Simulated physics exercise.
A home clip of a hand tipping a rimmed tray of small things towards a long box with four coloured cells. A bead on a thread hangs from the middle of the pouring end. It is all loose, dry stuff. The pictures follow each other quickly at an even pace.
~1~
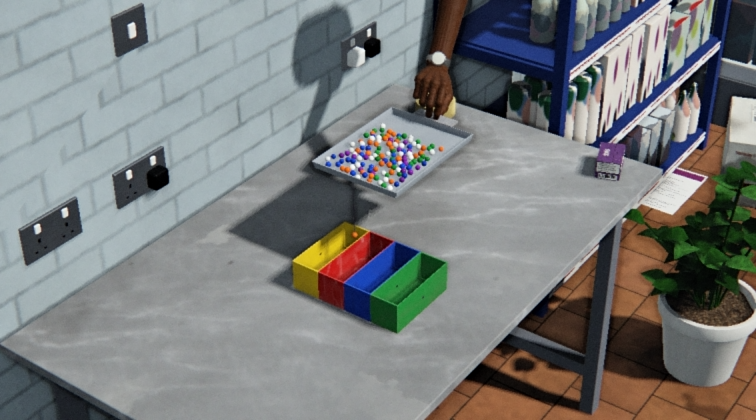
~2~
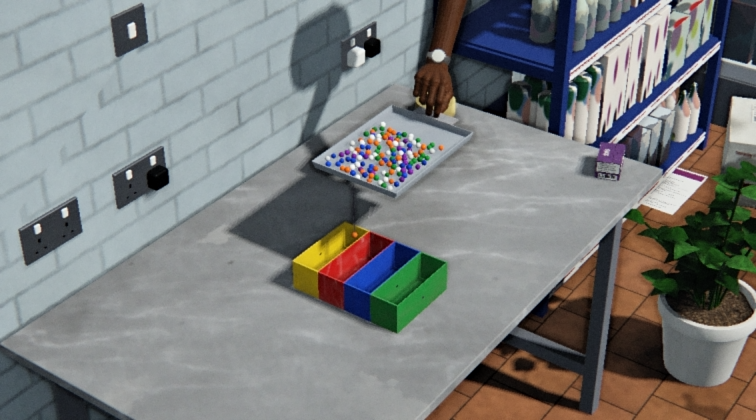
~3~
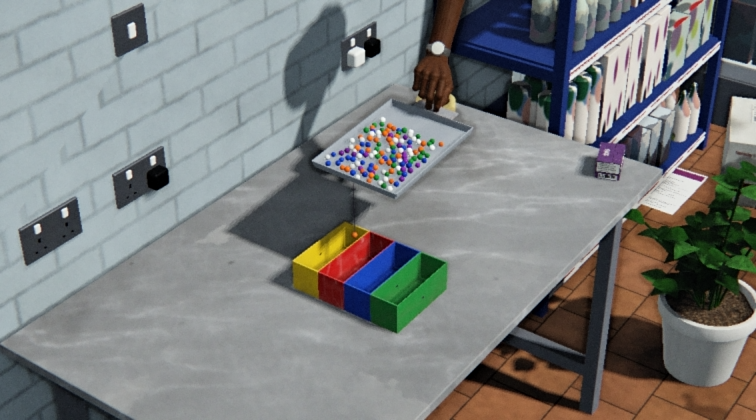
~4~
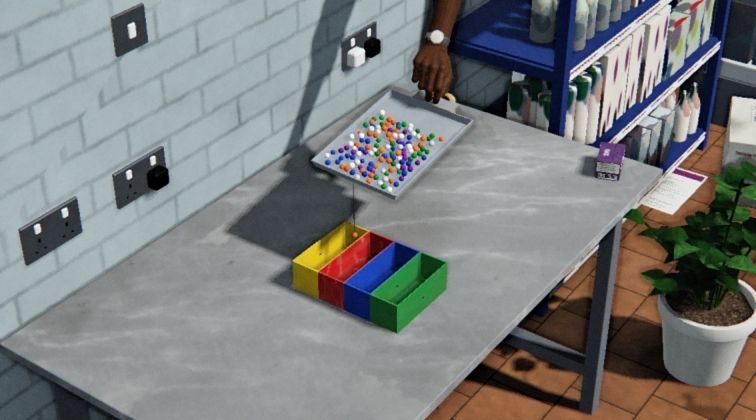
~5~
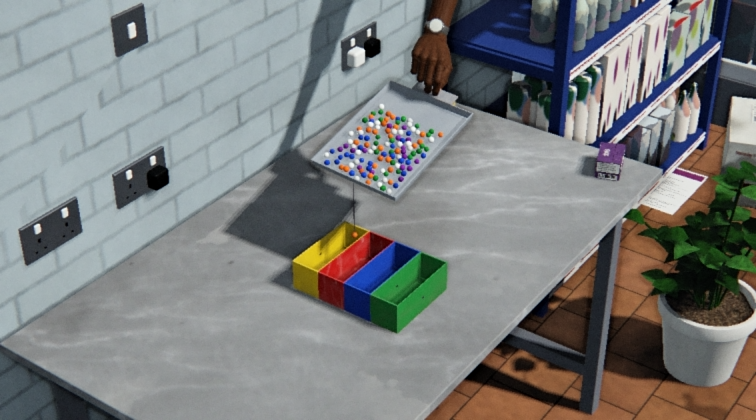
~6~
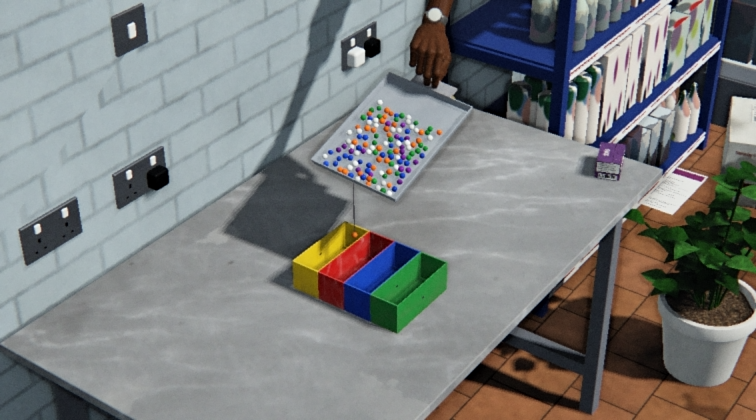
A dark-skinned hand wearing a pale-faced watch grips the far edge of a grey rimmed tray on a grey worktop, seen from above at an angle beside a pale brick wall. The tray holds small multicoloured beads, with a yellow, red, blue and green box in front and shelves and a plant right. The hand gradually raises the tray's far end, tilting it while the beads shift slightly and the camera stays still.
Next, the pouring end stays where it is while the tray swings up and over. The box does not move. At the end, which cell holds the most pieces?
The blue cell gets the most.
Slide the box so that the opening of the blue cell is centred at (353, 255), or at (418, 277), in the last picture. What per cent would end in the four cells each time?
Near 80 % and 90 %.
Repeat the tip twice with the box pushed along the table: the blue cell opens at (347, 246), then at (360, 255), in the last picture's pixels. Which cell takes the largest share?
One: That green cell. Two: The green cell.
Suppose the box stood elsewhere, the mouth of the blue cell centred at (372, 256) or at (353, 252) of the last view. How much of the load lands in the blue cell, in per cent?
About 40 and 20 per cent.
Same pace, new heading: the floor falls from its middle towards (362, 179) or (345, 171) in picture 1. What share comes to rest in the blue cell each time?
Near 20 % and 0 %.
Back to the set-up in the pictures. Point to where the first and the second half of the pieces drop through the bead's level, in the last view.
The first part at (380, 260); the rest at (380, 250).
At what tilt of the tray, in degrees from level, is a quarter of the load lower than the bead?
At some 80 degrees.
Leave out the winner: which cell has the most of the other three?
In second place: Red.
Just after the last frame, tray tipped steeply; the larger part on the tray; just a few in the blue cell; just a few in the green cell; just a few in the red cell; about a tenth falling or outside the box.
A moment on, tray tipped past a quarter turn; just a few on the tray; roughly half in the blue cell; roughly a quarter in the red cell; about a tenth in the yellow cell; just a few in the green cell; roughly a quarter falling or outside the box.
Further on, tray tipped past a quarter turn; roughly half in the blue cell; roughly a third in the red cell; about a tenth in the yellow cell; just a few in the green cell; about a tenth falling or outside the box.
When it is over, tray tipped past a quarter turn; roughly half in the blue cell; roughly a third in the red cell; about a tenth in the yellow cell; just a few in the green cell; about a tenth outside the box.
